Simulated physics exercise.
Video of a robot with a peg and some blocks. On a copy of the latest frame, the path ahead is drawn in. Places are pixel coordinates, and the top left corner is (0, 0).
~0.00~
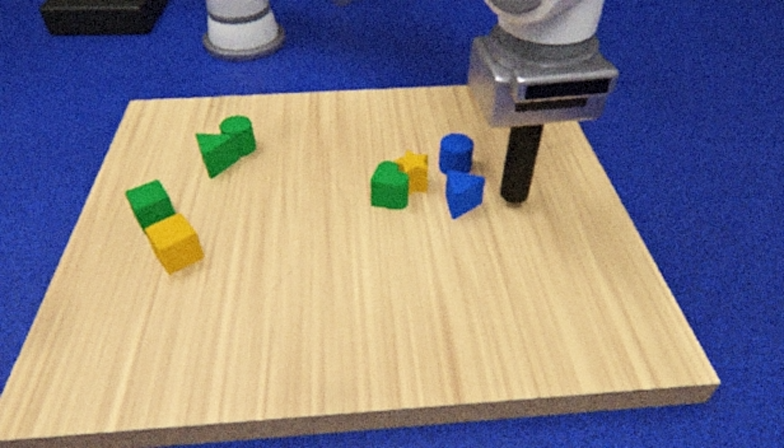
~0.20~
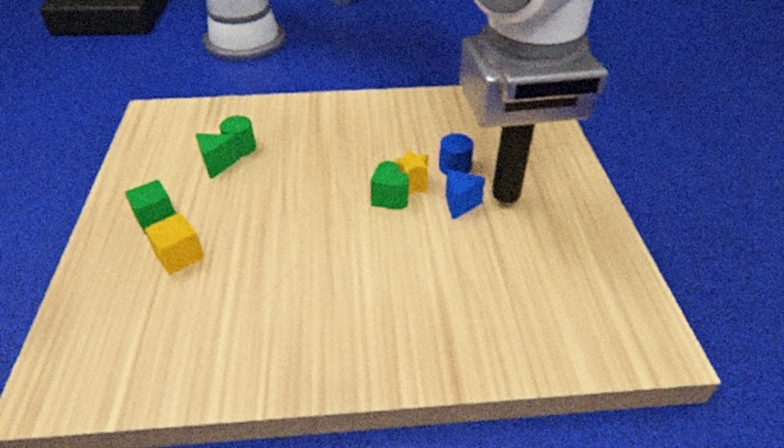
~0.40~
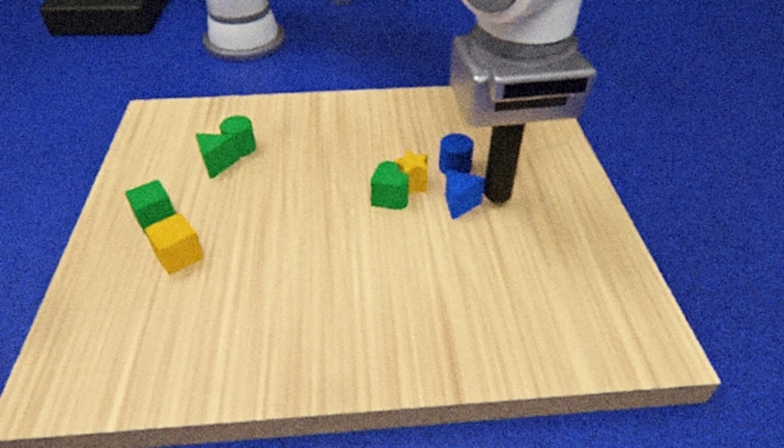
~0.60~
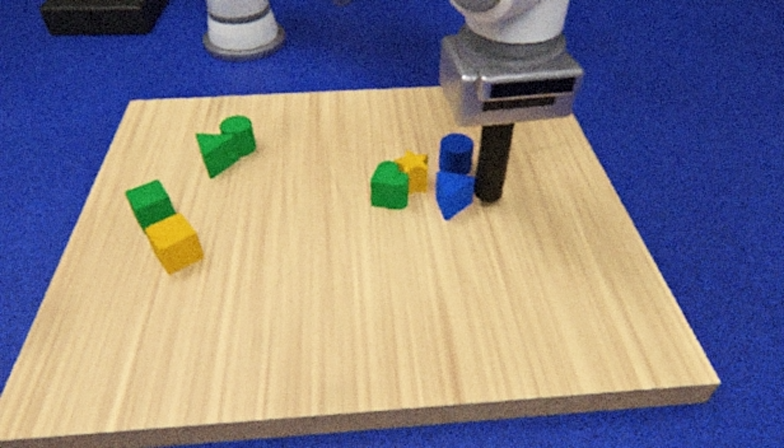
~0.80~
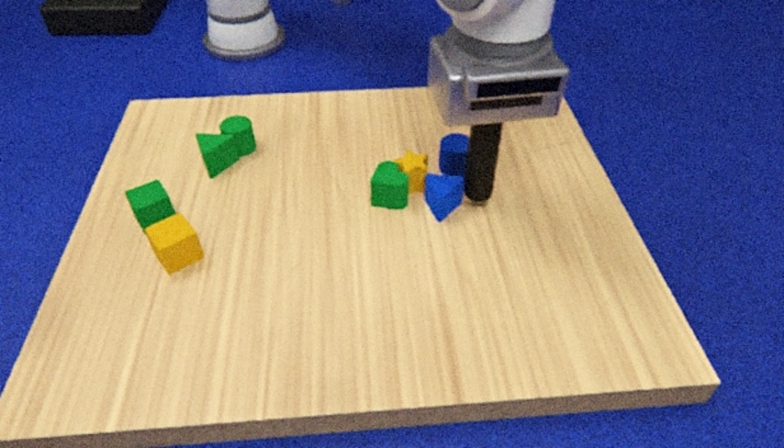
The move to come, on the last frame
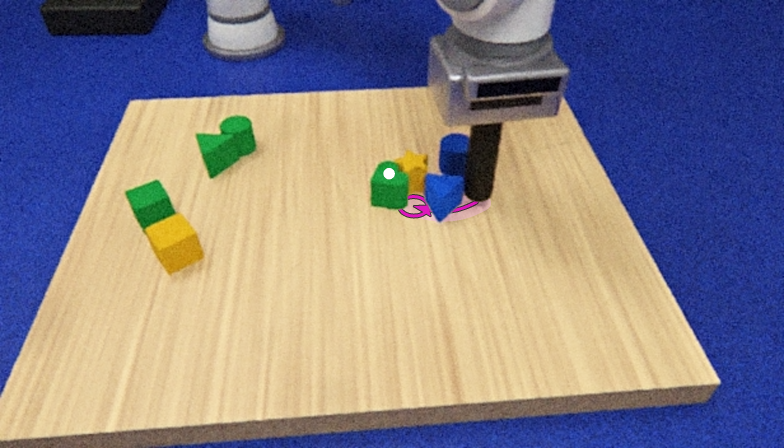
The clip shows a robot arm with a black peg moving left across a wooden board, pushing a blue triangular block slightly left toward a green block and a yellow star-shaped block, while the other blocks stay still.
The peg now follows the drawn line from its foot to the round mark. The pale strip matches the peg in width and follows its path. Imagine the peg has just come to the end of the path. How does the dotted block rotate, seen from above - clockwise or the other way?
From above, clockwise.
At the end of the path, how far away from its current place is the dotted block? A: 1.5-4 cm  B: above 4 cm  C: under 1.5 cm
A (1.5-4 cm)
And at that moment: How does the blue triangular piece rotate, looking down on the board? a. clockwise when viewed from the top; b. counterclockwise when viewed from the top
b.
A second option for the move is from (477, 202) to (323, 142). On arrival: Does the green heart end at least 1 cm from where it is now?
That would be a yes.
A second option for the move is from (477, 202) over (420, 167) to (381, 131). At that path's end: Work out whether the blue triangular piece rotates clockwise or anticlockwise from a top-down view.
My answer: Anticlockwise.
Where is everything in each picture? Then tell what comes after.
Peg tip at (514, 195); block tops, green heart at (389, 174); yellow star-shaped block at (413, 160); blue triangular piece at (463, 180), in the first frame.
Peg at (506, 195); blocks unchanged, in the second frame.
Peg at (497, 195); blocks unchanged, in the third frame.
Peg at (488, 194); blue triangular piece at (453, 181), in the fourth frame.
Peg at (478, 194); green heart at (389, 174); yellow star-shaped block at (413, 160); blue triangular piece at (444, 182), in the fifth frame.
Path on the board, from (477, 202) over (458, 210) and (436, 211) to (414, 206); the dot is on the green heart.
What follows on the original path. Halfway along, peg at (447, 203); green heart at (377, 172); blue triangular piece at (411, 188).
At the end, peg at (414, 198); green heart at (363, 172), turned 55° clockwise; yellow star-shaped block in place; blue triangular piece at (384, 192), turned 25° anticlockwise.
